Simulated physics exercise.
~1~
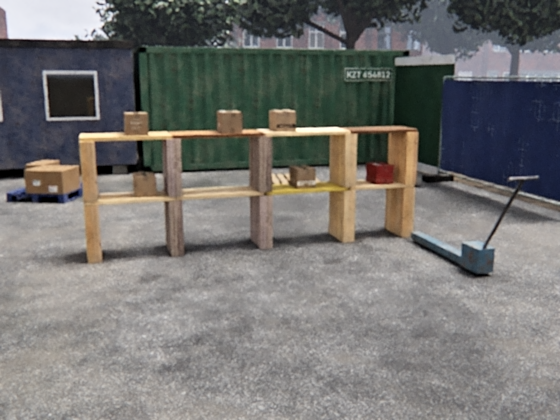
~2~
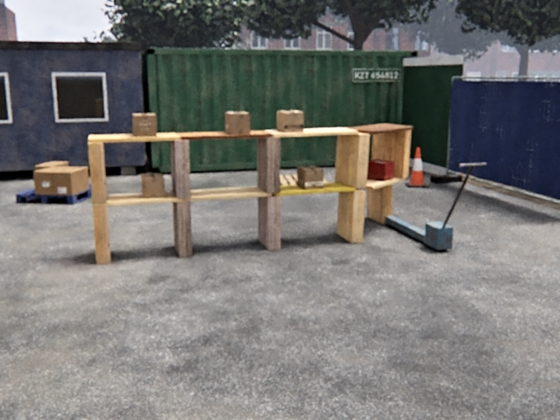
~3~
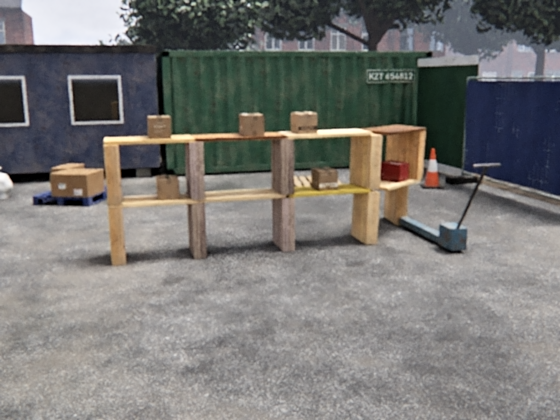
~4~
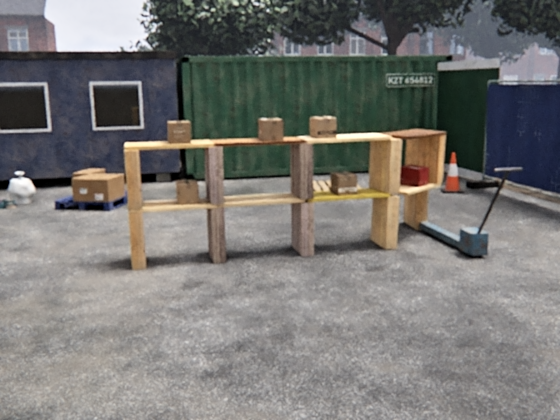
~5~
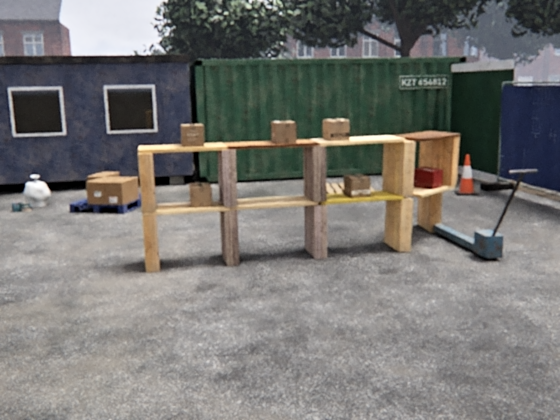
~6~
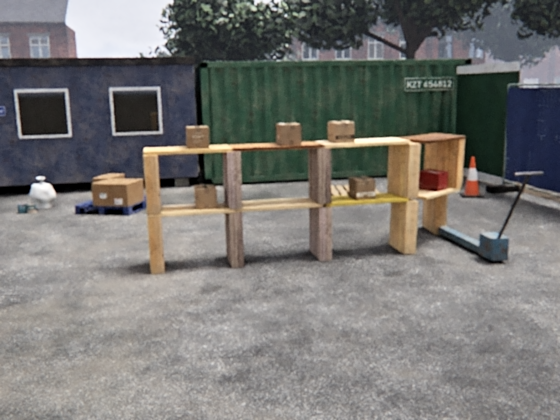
At the start, a two-tier run of boards on timber uprights stands in a yard, holding several cartons, with a blue jack low at the foot of its right end. The jack then shifts back and to the left, and the right-hand section swings back out of line, carrying the red carton with it. An orange cone comes into view behind. After that the shelving and jack appear to hold still while the view pans slightly left, showing a pale bag near the blue cabin. At the end everything still stands, with the yellow board and its carton in place.
